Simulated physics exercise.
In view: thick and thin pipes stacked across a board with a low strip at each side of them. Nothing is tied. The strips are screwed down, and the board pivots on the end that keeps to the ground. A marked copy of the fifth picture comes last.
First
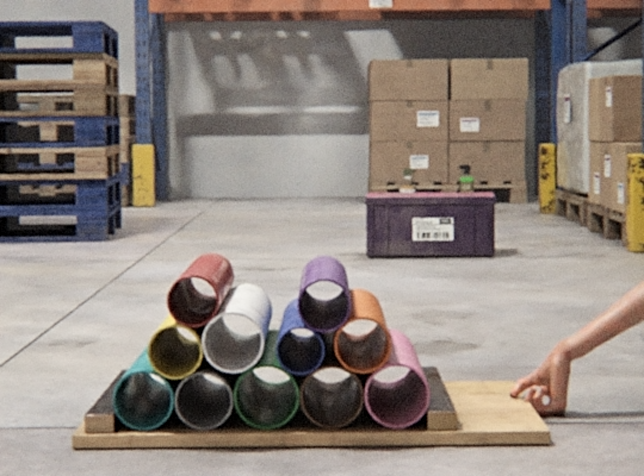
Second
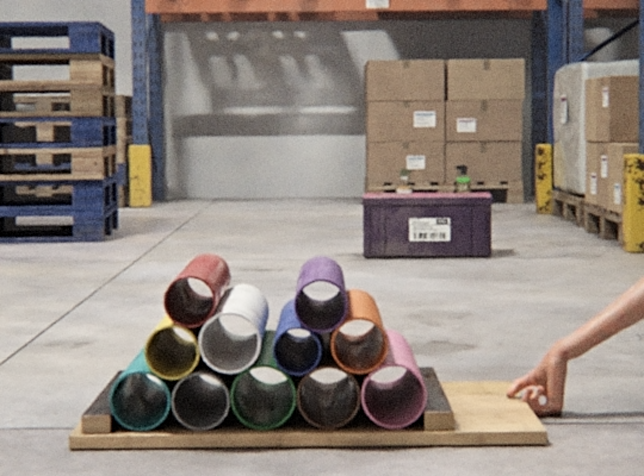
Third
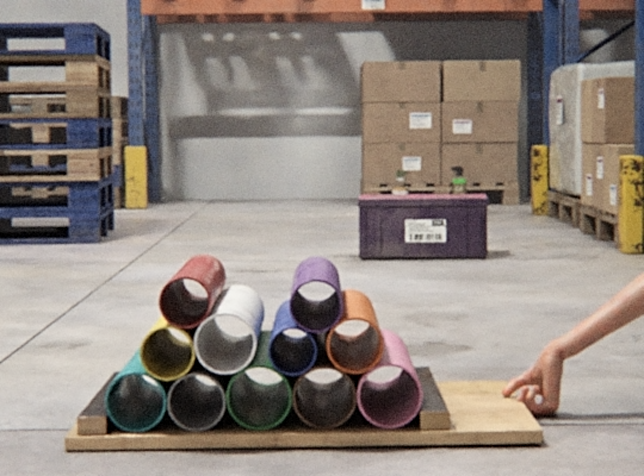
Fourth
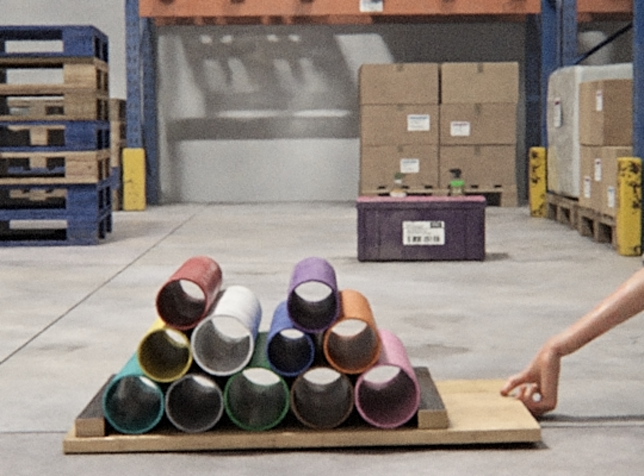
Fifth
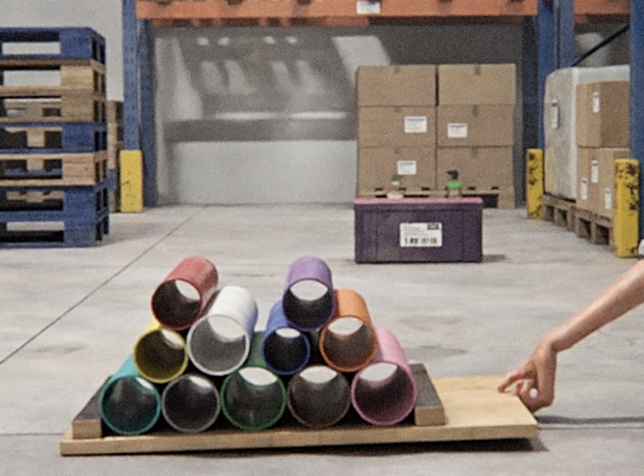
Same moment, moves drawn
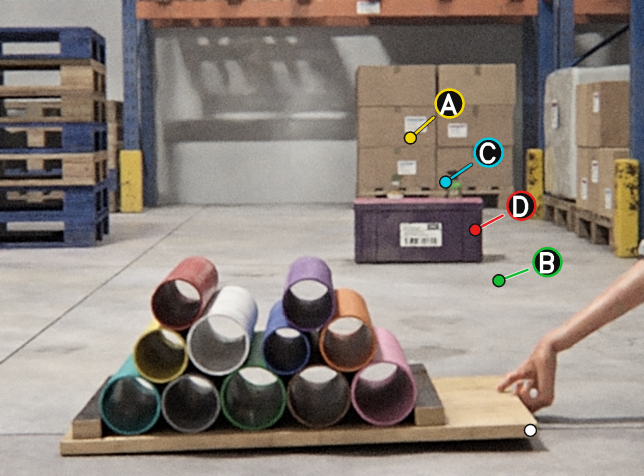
The video shows coloured pipes stacked between low strips on a board on a warehouse floor, while a hand at the right grips the board's end and then raises it slightly, the pipes keeping their arrangement.
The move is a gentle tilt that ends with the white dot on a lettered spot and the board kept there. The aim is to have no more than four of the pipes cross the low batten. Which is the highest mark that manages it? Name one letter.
The last mark within the limit is D.
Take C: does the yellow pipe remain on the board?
No, with C.
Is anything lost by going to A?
Yes, at A.
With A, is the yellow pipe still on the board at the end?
No.
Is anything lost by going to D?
Yes, at D.
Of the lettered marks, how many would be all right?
Two of the four.
On the marked copy, A at (410, 138); B at (499, 280); C at (446, 182); D at (475, 230); the white dot at (531, 430).
Taking D. A third of the way, board at 16°.
Two thirds of the way, board at 27°.
When it is over, board at 27°, three over the low batten (yellow, white, red).
As for the rest, A six over the low batten; B one over the low batten (red); C six over the low batten.
